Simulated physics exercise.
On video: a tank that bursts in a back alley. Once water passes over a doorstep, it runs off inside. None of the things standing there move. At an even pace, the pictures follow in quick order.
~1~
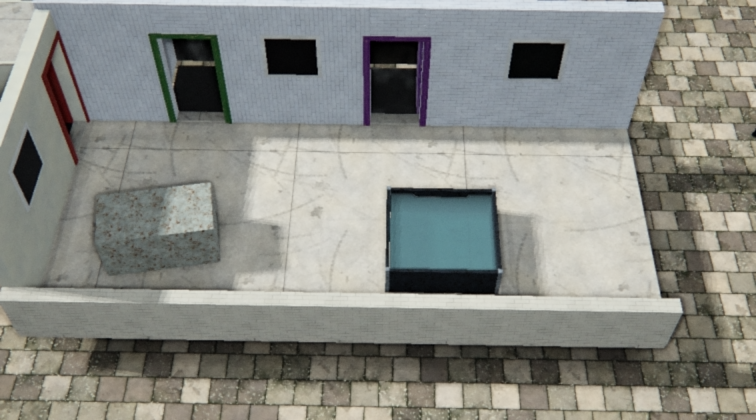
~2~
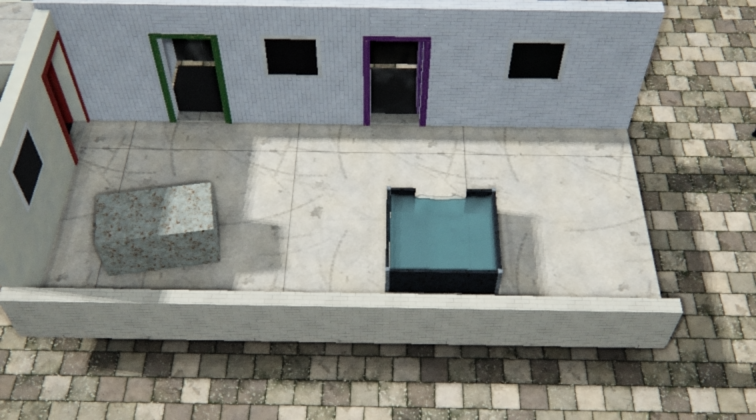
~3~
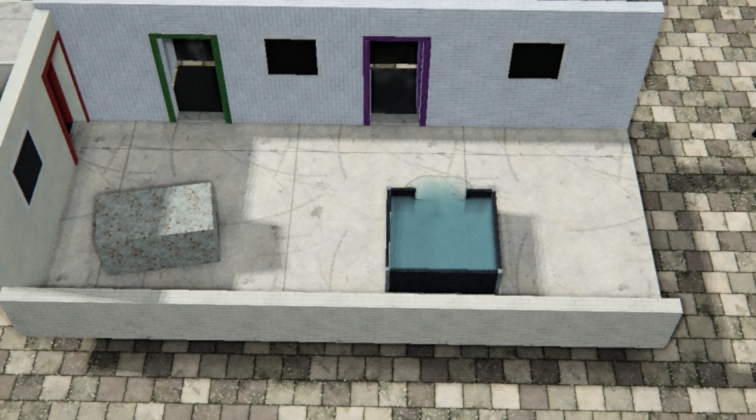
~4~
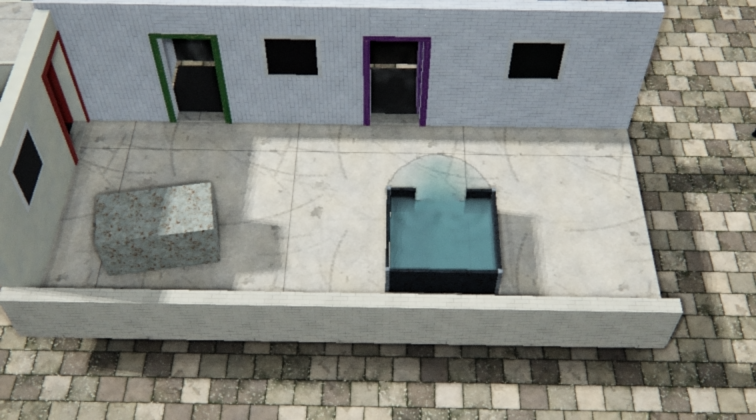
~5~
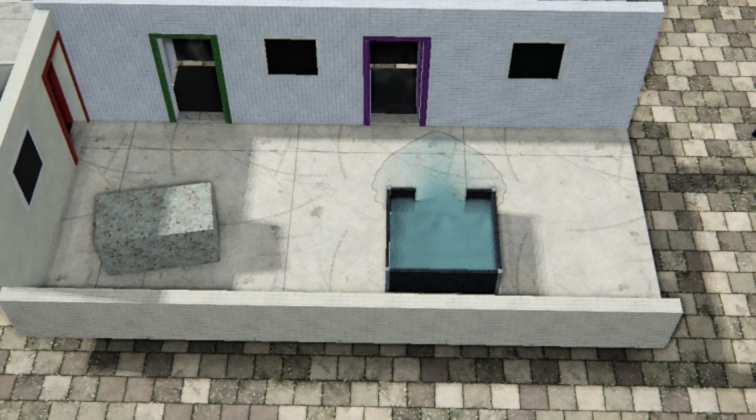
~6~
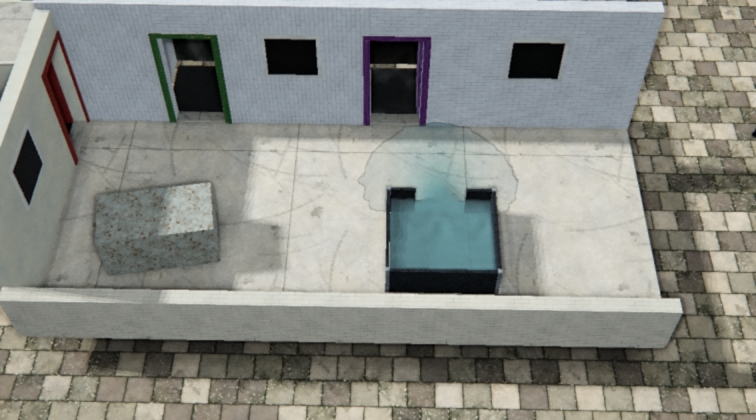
In a walled back alley, a tank's far side opens and water spreads outward.
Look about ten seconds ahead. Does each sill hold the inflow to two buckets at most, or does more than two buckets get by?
The red door keeps it to two at most; the green door keeps it to two at most; the purple door lets more get by.
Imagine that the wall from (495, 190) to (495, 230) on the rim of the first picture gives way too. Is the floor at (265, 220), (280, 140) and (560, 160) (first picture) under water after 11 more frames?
Untouched, untouched, soaked.
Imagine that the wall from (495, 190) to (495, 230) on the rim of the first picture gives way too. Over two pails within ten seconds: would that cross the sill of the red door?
Result for the red door: It lets in too little.
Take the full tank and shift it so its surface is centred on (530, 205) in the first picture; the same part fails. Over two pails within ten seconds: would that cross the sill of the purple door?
Short version: The purple one ends up short of the threshold.
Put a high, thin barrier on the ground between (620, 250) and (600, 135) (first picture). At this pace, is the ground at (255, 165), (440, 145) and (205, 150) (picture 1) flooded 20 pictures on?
Taking the points in order - wetted, wetted, wetted.
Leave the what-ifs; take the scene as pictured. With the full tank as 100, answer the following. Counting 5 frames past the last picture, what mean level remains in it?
Estimate: Around 66 %.
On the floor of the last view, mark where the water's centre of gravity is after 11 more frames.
Somewhere around (446, 210) in the last view.
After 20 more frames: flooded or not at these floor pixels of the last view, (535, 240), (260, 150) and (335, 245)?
Lab note, in the order given: Unwetted, wet through, unwetted.
A moment on, water covers 15 % of the floor; the red door not reached, the green door not reached, the purple door over two buckets in.
Next, water covers 20 % of the floor; the red door not reached, the green door not reached, the purple door far over two buckets in.
Then, water covers 30 % of the floor; the red door not reached, the green door wet at the sill, nothing in, the purple door far over two buckets in.
Later, water covers 50 % of the floor; the red door wet at the sill, nothing in, the green door wet at the sill, nothing in, the purple door far over two buckets in.
In the end, water covers 55 % of the floor; the red door wet at the sill, nothing in, the green door wet at the sill, nothing in, the purple door far over two buckets in.
